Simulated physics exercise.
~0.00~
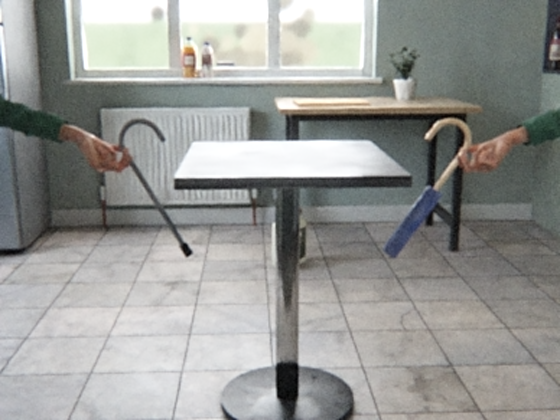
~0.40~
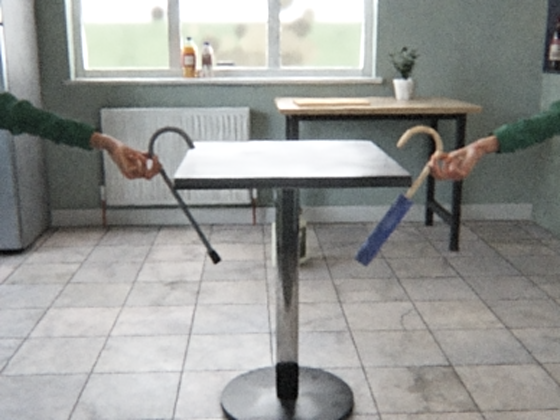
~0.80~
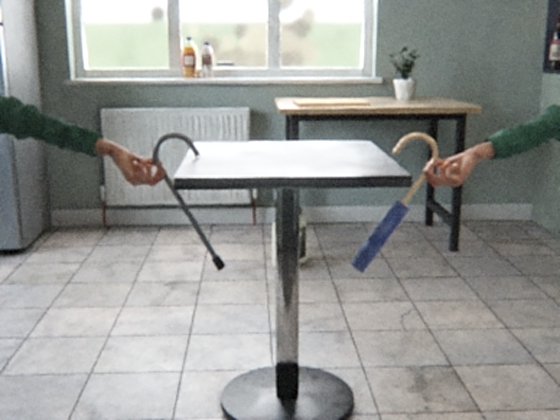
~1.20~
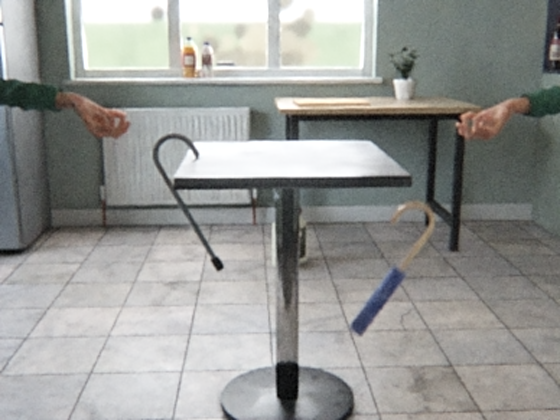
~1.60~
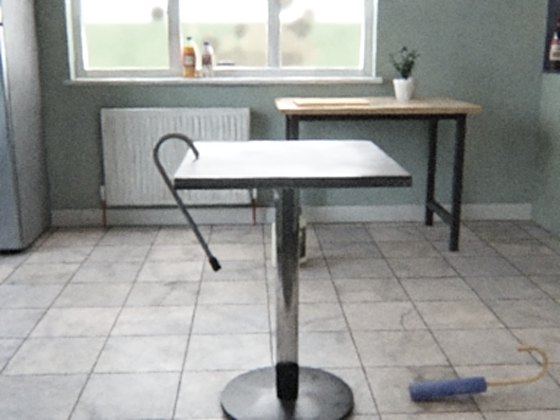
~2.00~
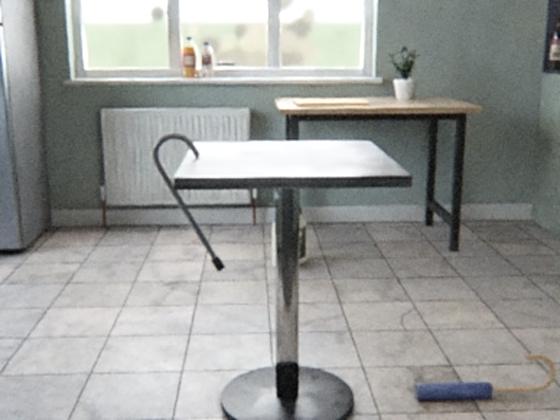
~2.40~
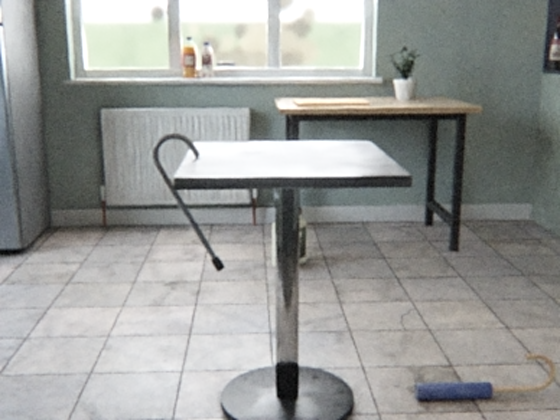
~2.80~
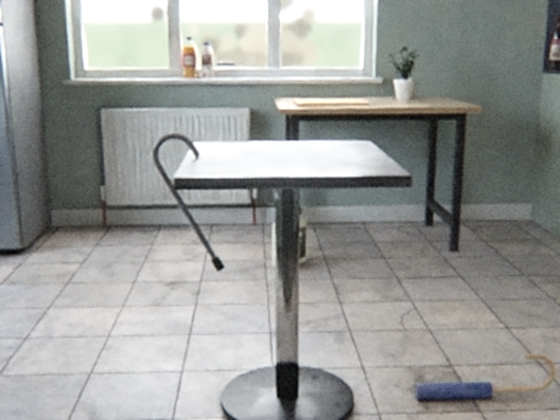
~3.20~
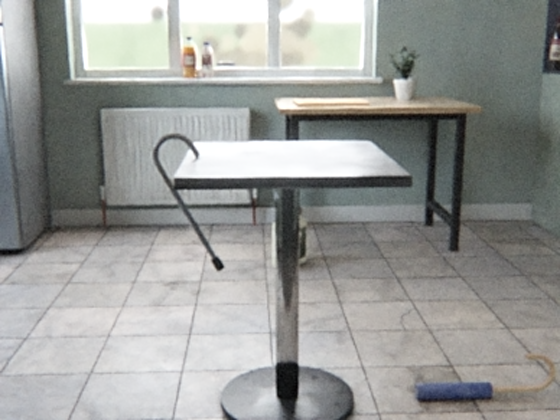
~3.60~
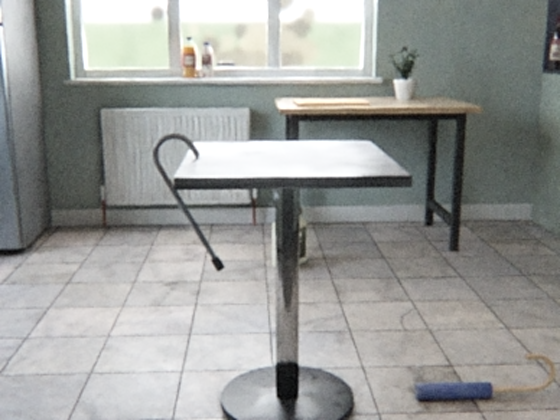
In a kitchen, two hands releasing a grey cane and blue umbrella at a table's edges, the cane hanging, the umbrella falling.
